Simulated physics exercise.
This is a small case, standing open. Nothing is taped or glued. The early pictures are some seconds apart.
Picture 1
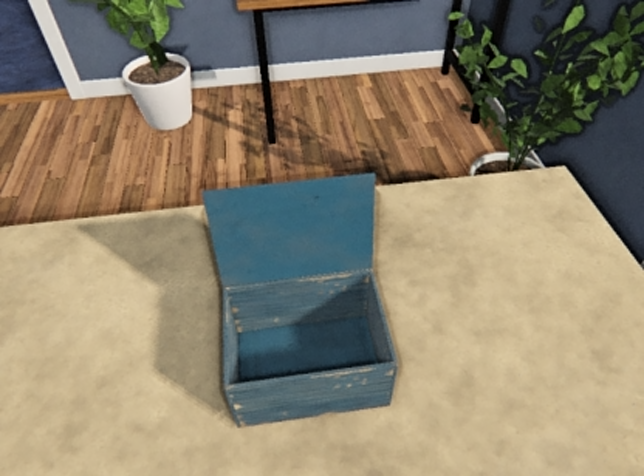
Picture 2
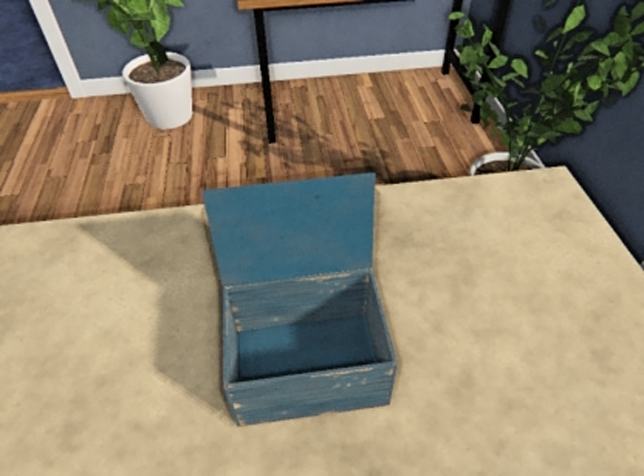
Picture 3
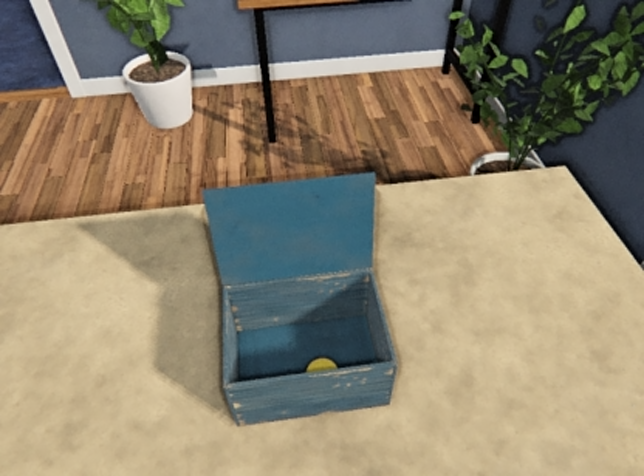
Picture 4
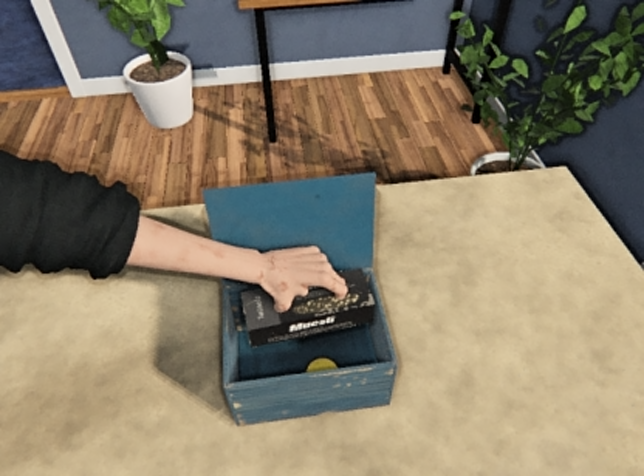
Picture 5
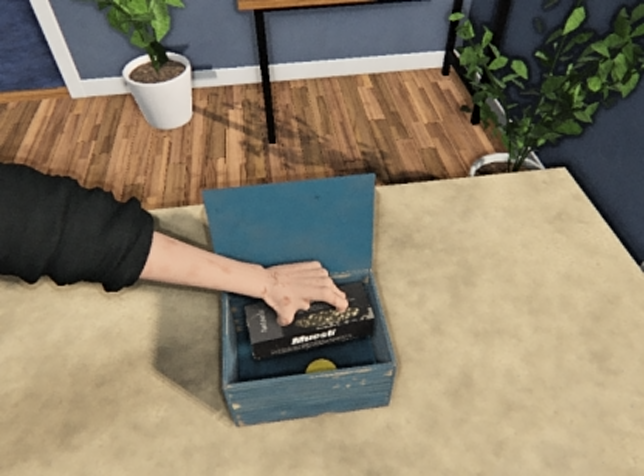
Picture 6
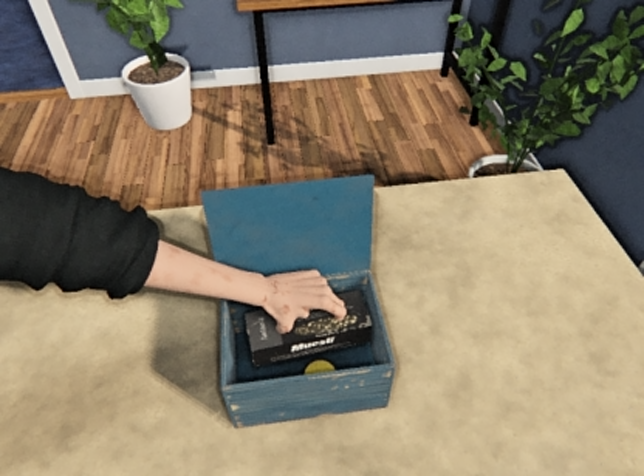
On a pale tabletop, an open blue box sits empty, then holds a small yellow item, and a hand lowers a black carton inside.
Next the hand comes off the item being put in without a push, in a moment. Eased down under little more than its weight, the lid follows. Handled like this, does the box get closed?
It does.
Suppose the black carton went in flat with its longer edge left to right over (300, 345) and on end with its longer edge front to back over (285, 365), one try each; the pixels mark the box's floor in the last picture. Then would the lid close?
On the first try the lid comes fully down; on the second it remains open.
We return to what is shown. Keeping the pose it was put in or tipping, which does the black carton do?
At the finish the black carton holds its orientation.
Then, 0.90 s after the last picture, lid starting down; black carton slid a little near (309, 344).
Then, 1.60 s after the last picture, lid 57° above the rim; black carton slid a little near (309, 344).
Then, 2.00 s after the last picture, lid 14° above the rim; black carton slid a little near (309, 344).
At rest, lid shut; moved from the start, black carton; yellow lemon in place. Seen from the same camera at the end, black carton near (309, 344).
